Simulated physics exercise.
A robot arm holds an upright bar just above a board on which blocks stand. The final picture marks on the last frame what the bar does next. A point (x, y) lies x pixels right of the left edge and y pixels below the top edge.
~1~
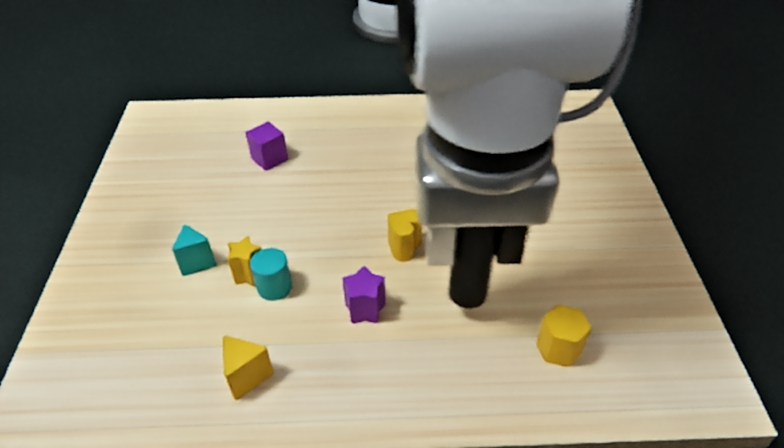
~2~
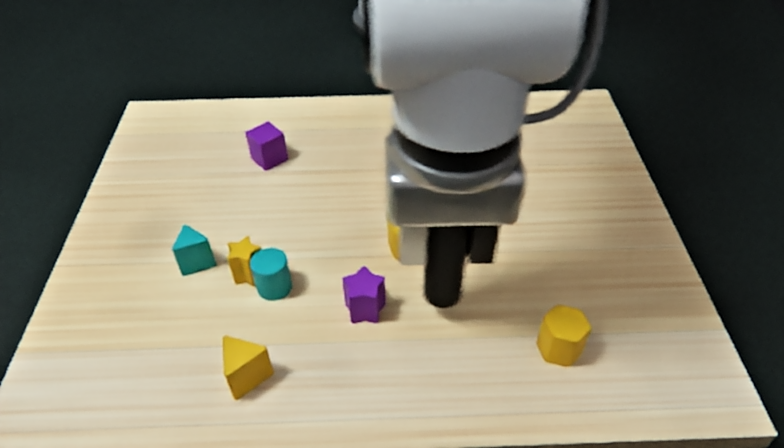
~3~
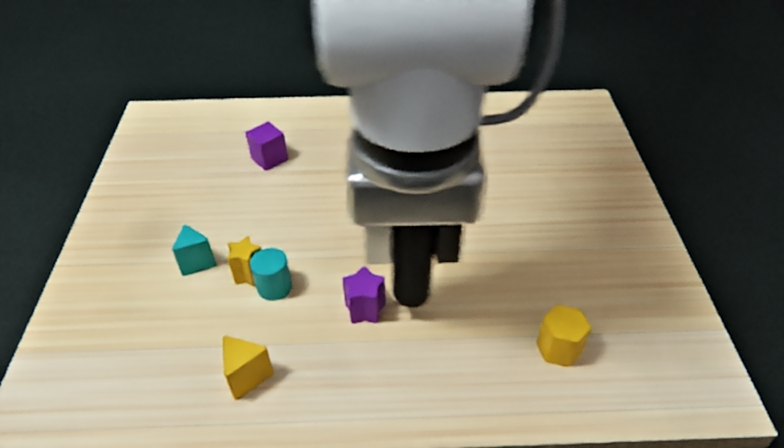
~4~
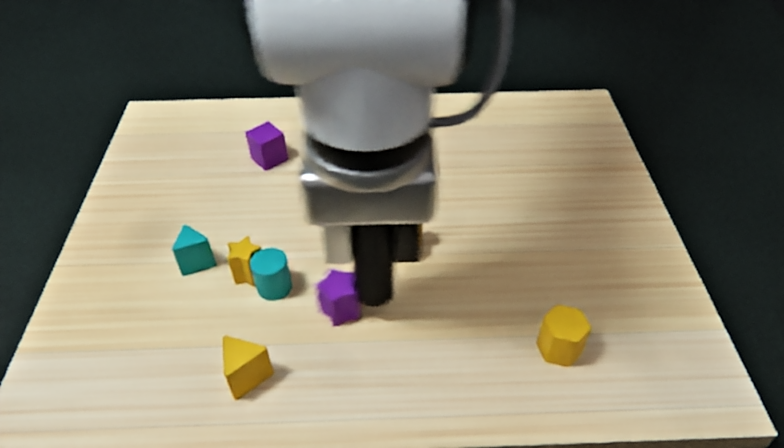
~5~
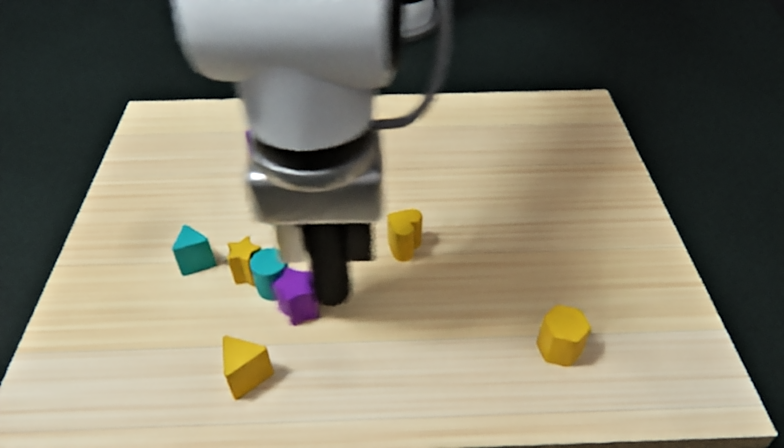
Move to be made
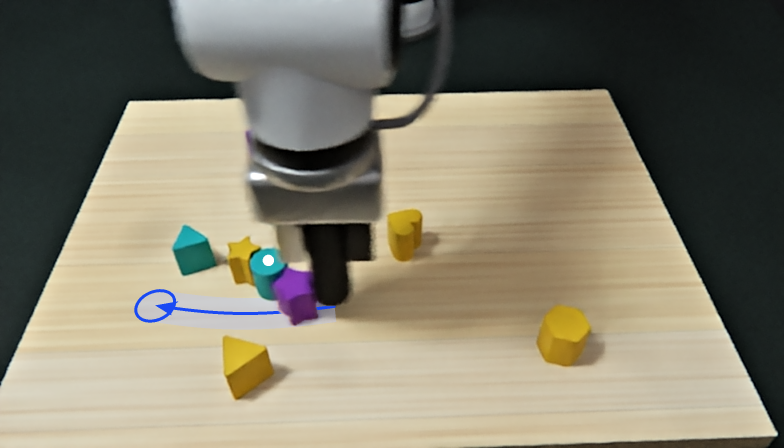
On a pale wooden board scattered with purple, yellow and turquoise blocks, a white robot arm holding a dark upright bar moves steadily left. The bar meets the purple star block and pushes it left across the wood, until the star is right beside the turquoise round block.
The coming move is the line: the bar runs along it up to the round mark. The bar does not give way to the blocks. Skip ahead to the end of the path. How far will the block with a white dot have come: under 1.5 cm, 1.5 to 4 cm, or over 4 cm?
From 1.5 to 4 cm.
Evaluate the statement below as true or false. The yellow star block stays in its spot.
This is false.
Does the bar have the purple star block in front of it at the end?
Yes, that is how it ends up.
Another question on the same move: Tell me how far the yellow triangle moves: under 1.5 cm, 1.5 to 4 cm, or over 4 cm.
Short, under 1.5 cm.
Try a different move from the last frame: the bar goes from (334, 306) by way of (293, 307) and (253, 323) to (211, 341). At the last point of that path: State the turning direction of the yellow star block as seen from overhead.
Top view: Clockwise.
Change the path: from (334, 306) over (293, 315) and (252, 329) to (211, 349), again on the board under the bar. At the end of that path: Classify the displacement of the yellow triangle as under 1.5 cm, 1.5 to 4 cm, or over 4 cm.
Offset: Below 1.5 cm.
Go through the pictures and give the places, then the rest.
Bar's lower end at (468, 294); turquoise triangle at (188, 237); yellow triangle at (239, 352); yellow star block at (242, 248); turquoise round block at (268, 260); purple star block at (363, 282), in the first frame.
Bar at (442, 293); blocks still, in the second frame.
Bar at (411, 293); blocks still, in the third frame.
Bar at (375, 292); purple star block at (338, 283), in the fourth frame.
Bar at (333, 291); turquoise triangle at (188, 237); yellow triangle at (239, 352); yellow star block at (242, 248); turquoise round block at (268, 260); purple star block at (295, 283), in the fifth frame.
Drawn move, from (334, 306) through (274, 313) and (213, 312) to (155, 306); the dot is on the turquoise round block.
On the path given first. One third of the way, bar at (270, 297); yellow star block at (229, 238), turned 35° clockwise; turquoise round block at (241, 258); purple star block at (230, 289).
Two thirds of the way, bar at (207, 297); yellow star block at (229, 238), turned 35° clockwise; turquoise round block at (240, 258); purple star block at (166, 290).
At the end, bar at (148, 290); turquoise triangle still; yellow triangle still; yellow star block at (229, 238), turned 35° clockwise; turquoise round block at (240, 258); purple star block at (105, 288), turned 15° anticlockwise.
